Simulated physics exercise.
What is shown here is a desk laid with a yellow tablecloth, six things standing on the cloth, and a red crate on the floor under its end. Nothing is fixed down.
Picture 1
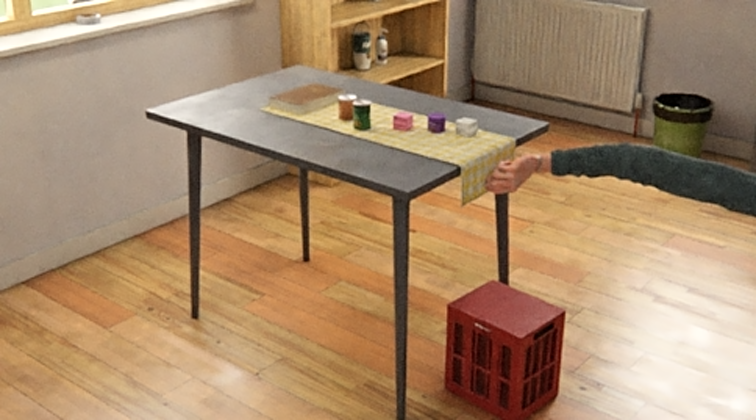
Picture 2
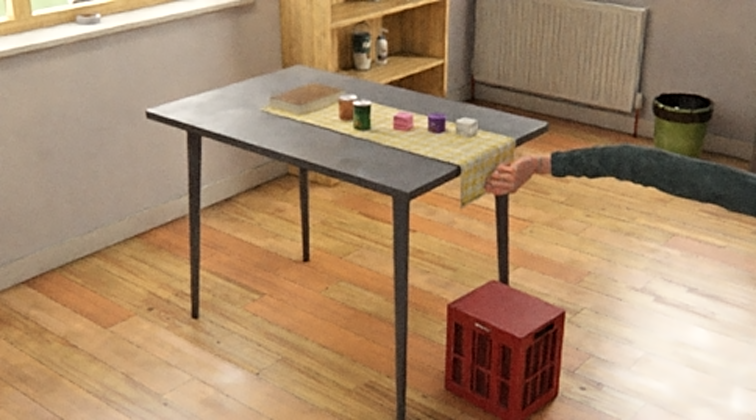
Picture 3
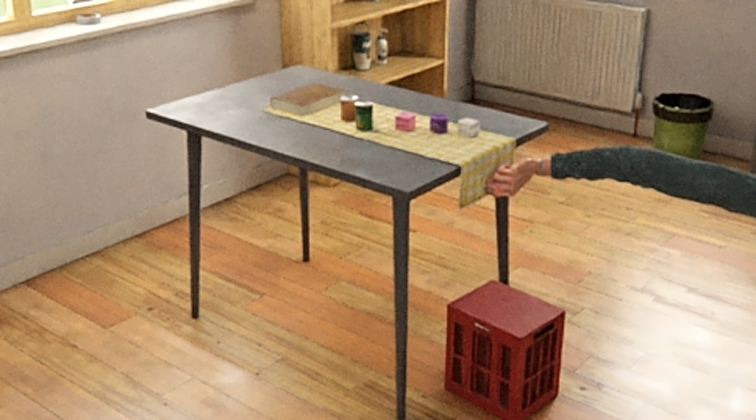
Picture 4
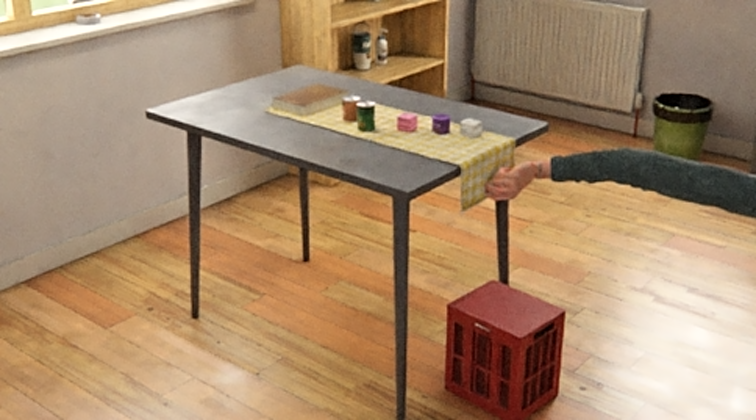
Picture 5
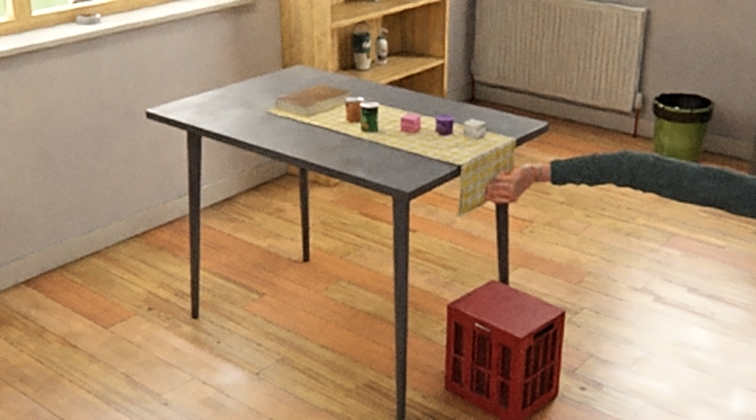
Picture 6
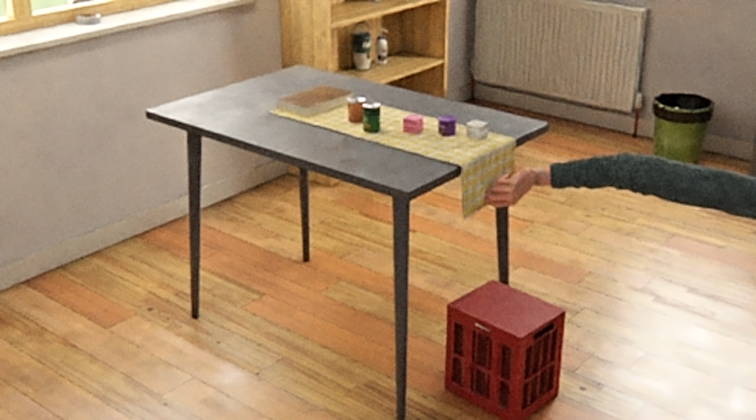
We see a hand gripping the end of a yellow cloth on a dark table, slowly drawing it slightly down over the edge, as the small pots, cubes and cans on it shift a little rightward above a red crate.
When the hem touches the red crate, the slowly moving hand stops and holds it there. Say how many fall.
What comes down is a trio.
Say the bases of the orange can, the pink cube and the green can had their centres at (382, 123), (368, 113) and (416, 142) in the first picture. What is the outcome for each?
The orange can does not fall, the pink cube does not fall, the green can tumbles off.
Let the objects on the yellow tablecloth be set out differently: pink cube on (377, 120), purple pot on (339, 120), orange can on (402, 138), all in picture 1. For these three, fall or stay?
As for the pink cube, it holds its spot; the purple pot, it holds its spot; the orange can, it leaves the top.
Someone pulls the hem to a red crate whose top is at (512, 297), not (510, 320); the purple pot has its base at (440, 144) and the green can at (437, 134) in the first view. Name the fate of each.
The purple pot does not stay aboard, and the green can does not stay aboard.
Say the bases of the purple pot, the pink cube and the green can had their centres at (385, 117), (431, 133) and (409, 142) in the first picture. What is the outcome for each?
The purple pot? It stays where it is. The pink cube tips off, and the green can tips off.
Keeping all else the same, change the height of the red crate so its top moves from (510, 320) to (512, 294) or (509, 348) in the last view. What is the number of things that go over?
Counts: 2, 4.
Soon after, hem near (486, 256); white cube gone.
After that, hem on the crate; white cube, purple pot and pink cube gone.
In the end, hem on the crate; white cube, purple pot and pink cube gone. It carries off three.
